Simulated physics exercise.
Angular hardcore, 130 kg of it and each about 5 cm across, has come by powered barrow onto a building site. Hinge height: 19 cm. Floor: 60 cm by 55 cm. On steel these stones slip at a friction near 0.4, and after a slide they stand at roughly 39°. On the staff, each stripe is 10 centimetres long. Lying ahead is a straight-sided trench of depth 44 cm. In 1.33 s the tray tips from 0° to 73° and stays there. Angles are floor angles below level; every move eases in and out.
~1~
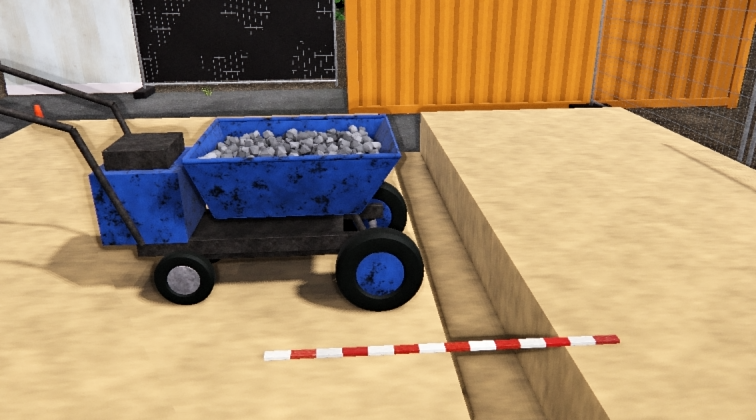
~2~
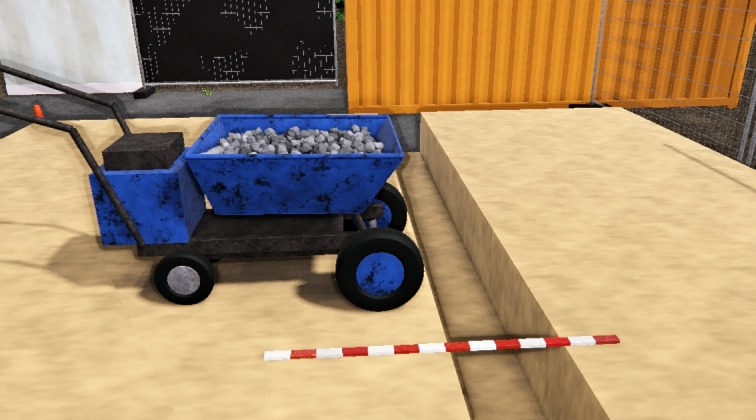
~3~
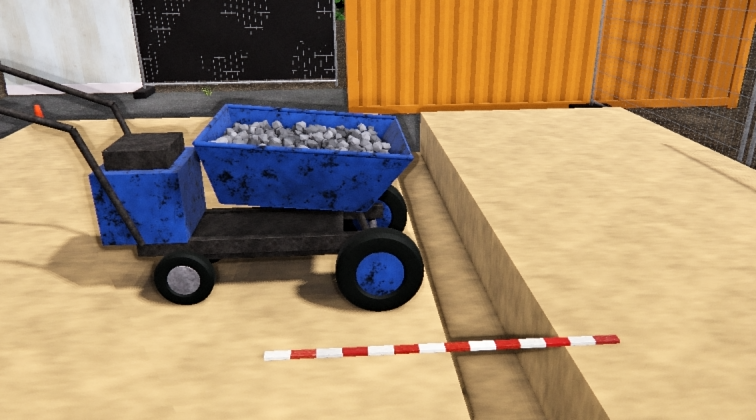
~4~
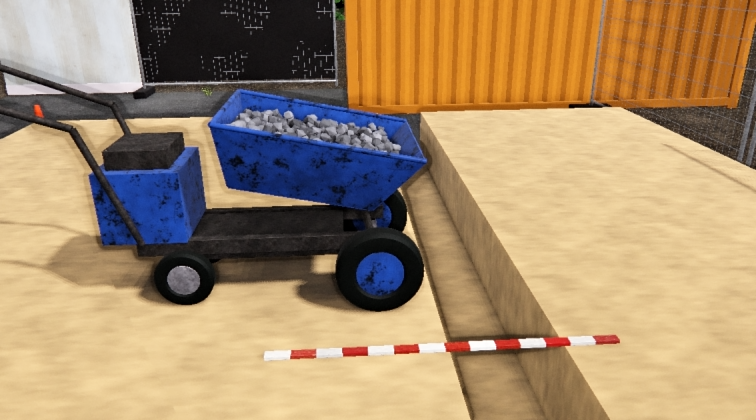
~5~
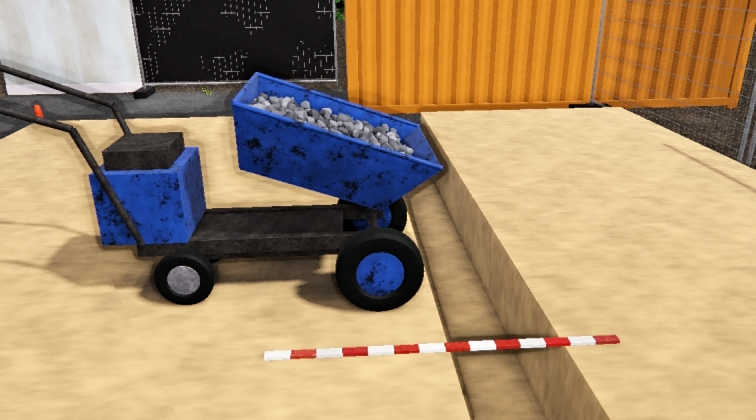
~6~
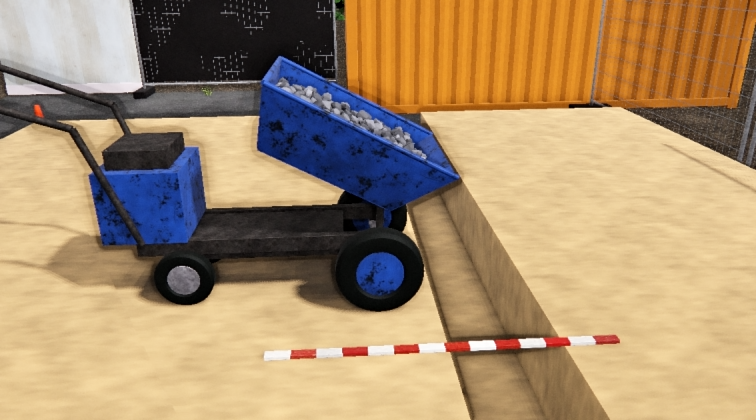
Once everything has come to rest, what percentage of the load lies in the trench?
48 %.
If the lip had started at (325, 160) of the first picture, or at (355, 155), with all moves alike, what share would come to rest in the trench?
That gives roughly 80 per cent and roughly 75 per cent.
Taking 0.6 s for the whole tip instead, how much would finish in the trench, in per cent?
25 per cent.
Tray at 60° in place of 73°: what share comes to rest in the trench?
It would be close to 20 percent.
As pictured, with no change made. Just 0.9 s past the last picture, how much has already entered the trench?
I'd put it near 15 per cent.
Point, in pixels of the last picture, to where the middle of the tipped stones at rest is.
The resting stones are centred at roughly (505, 325).
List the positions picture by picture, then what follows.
Lip at (400, 156), floor tilted 0°, highest stones at (318, 140), in the first frame.
Lip at (403, 156), floor tilted 1°, highest stones at (288, 138), in the second frame.
Lip at (413, 158), floor tilted 6°, highest stones at (252, 130), in the third frame.
The tray is at 12°, its lip at (426, 162); the top of the load is at (258, 119), in the fourth frame.
Lip at (442, 168), floor tilted 19°, highest stones at (276, 104), in the fifth frame.
The tray is at 28°, its lip at (458, 178); the top of the load is at (291, 91), in the sixth frame.
Then, 0.4 s after the last picture the floor is at 62°, 100 % in the tray; the foremost stones are at (485, 202).
Then, 0.9 s after the last picture the floor is at 73°, 73 % in the tray, 14 % in the trench, 13 % past the trench; the foremost stones are at (587, 285).
Then, 1.2 s after the last picture the floor is at 73°, 43 % in the tray, 26 % in the trench, 31 % past the trench; the foremost stones are at (654, 278).
Then, 3.2 s after the last picture the floor is at 73°, 21 % in the tray, 48 % in the trench, 31 % past the trench; the foremost stones are at (666, 269).
